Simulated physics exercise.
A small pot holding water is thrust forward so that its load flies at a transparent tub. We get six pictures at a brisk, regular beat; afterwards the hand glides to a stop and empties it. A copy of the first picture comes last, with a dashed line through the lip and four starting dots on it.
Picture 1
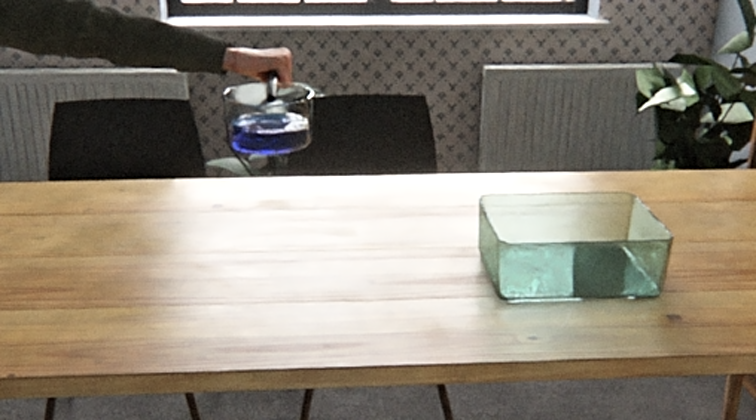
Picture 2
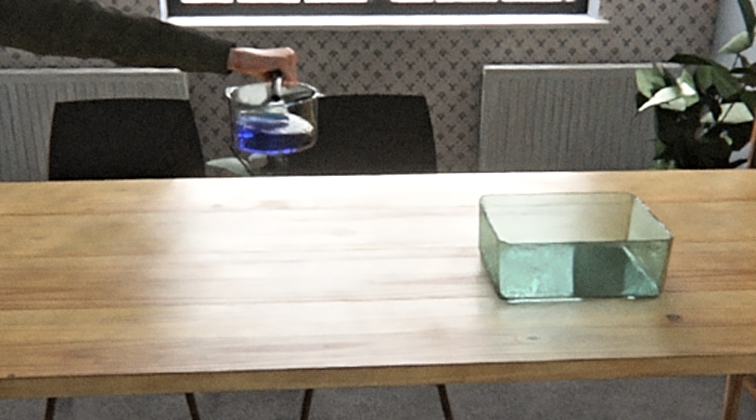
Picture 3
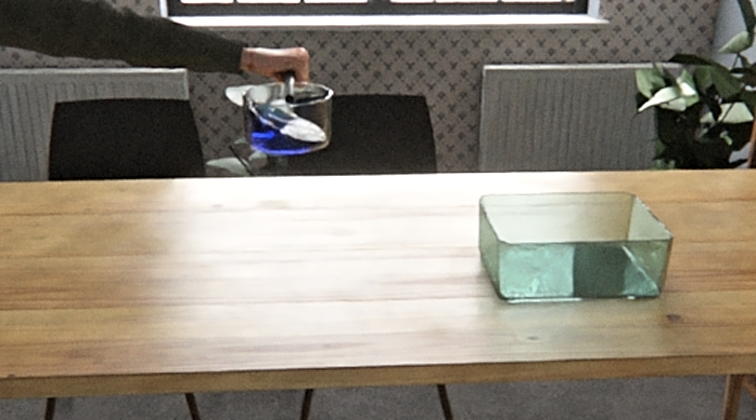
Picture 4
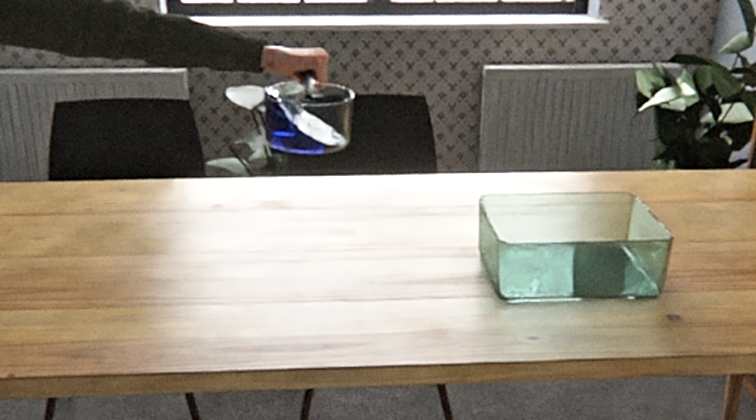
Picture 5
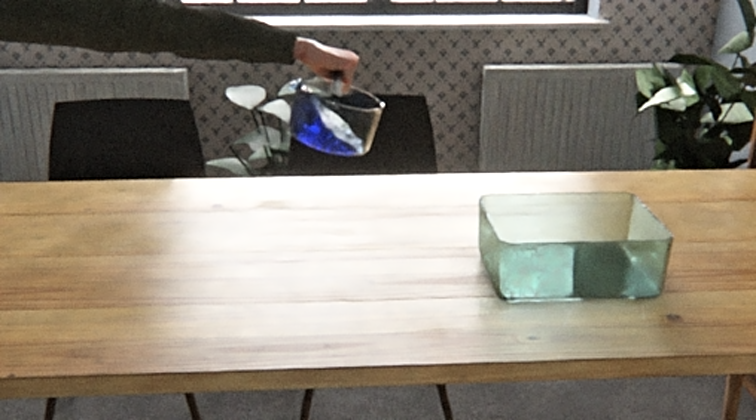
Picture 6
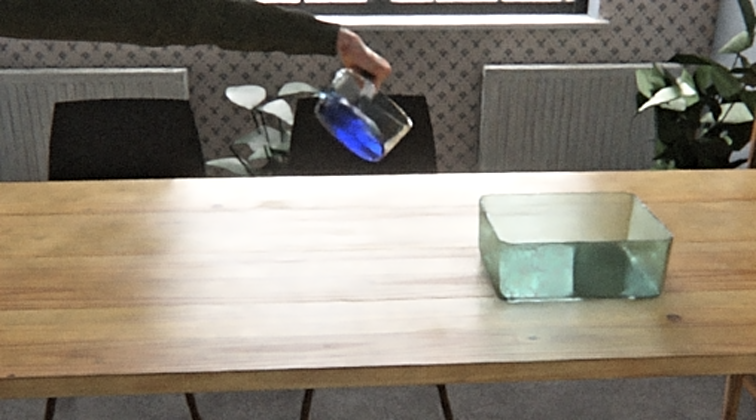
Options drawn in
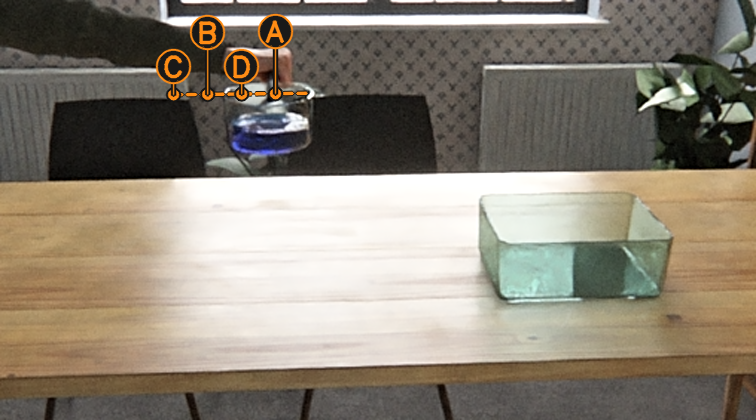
Hand swinging a small clear pot of blue liquid rightward above a wooden table, tilting it steeply toward a transparent tub.
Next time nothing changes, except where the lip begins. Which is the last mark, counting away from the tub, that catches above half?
The answer is dot A.
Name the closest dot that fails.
That is dot D.
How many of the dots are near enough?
One.
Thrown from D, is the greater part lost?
Yes, that goes wrong.
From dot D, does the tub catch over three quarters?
No, less.
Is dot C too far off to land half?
Yes.
In orange, A at (275, 93); B at (207, 94); C at (173, 94); D at (241, 94).
If A is chosen, about 65 % lands in the tub, 24 % falls short and 12 % goes beside or beyond.
If B is chosen, about 10 % lands in the tub, 85 % falls short and 5 % goes beside or beyond.
If C is chosen, about 3 % lands in the tub, 95 % falls short.
If D is chosen, about 35 % lands in the tub, 59 % falls short and 6 % goes beside or beyond.
